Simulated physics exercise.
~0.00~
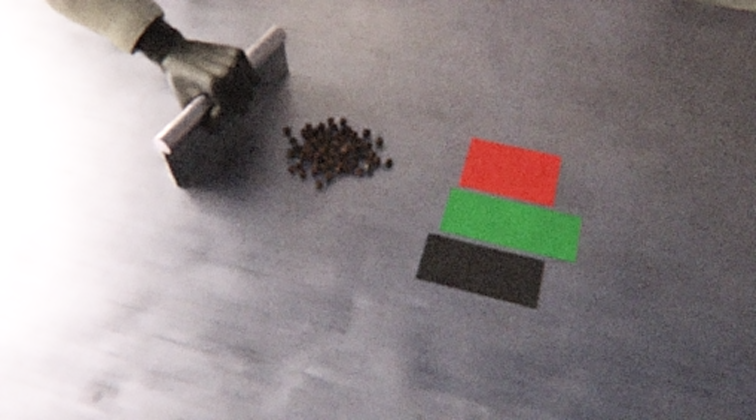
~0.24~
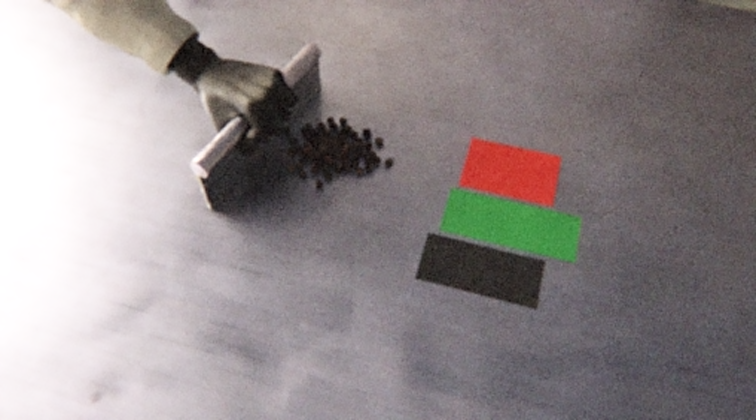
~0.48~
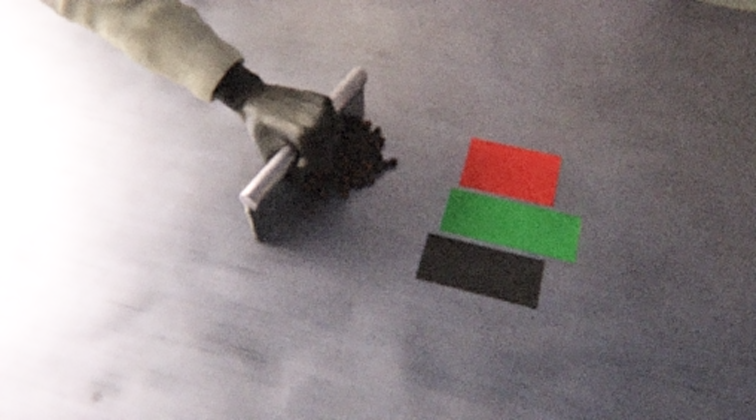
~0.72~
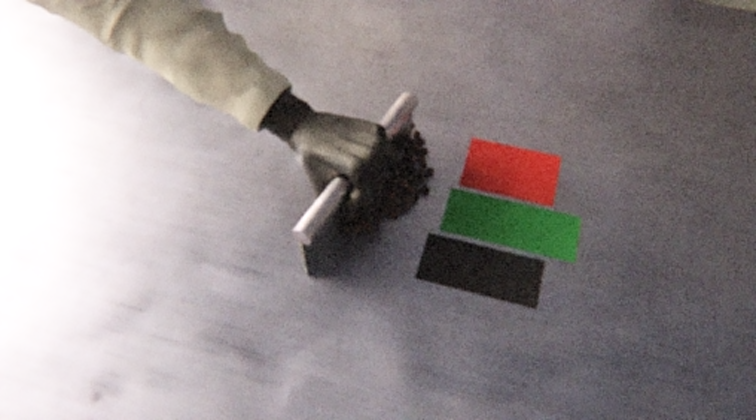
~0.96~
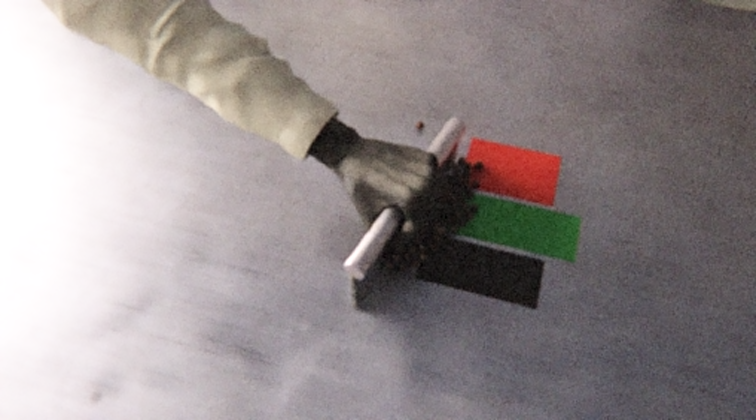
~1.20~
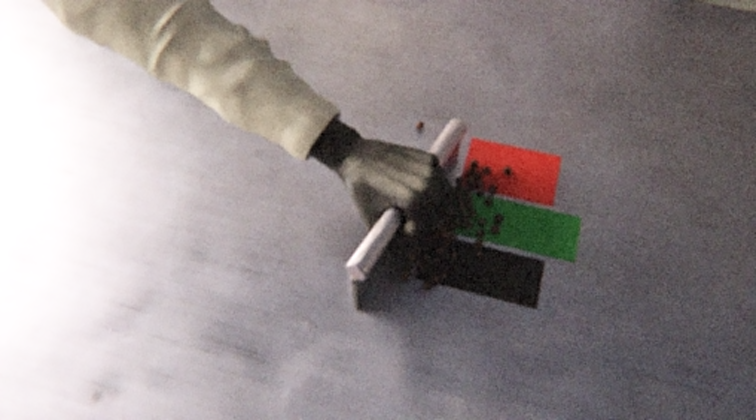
A dark-gloved hand in a pale sleeve pushes a scraper right and downward across a grey surface, gathering a pile of small dark balls and driving it toward red, green and black mats, then halts as the balls spread over parts of all three.
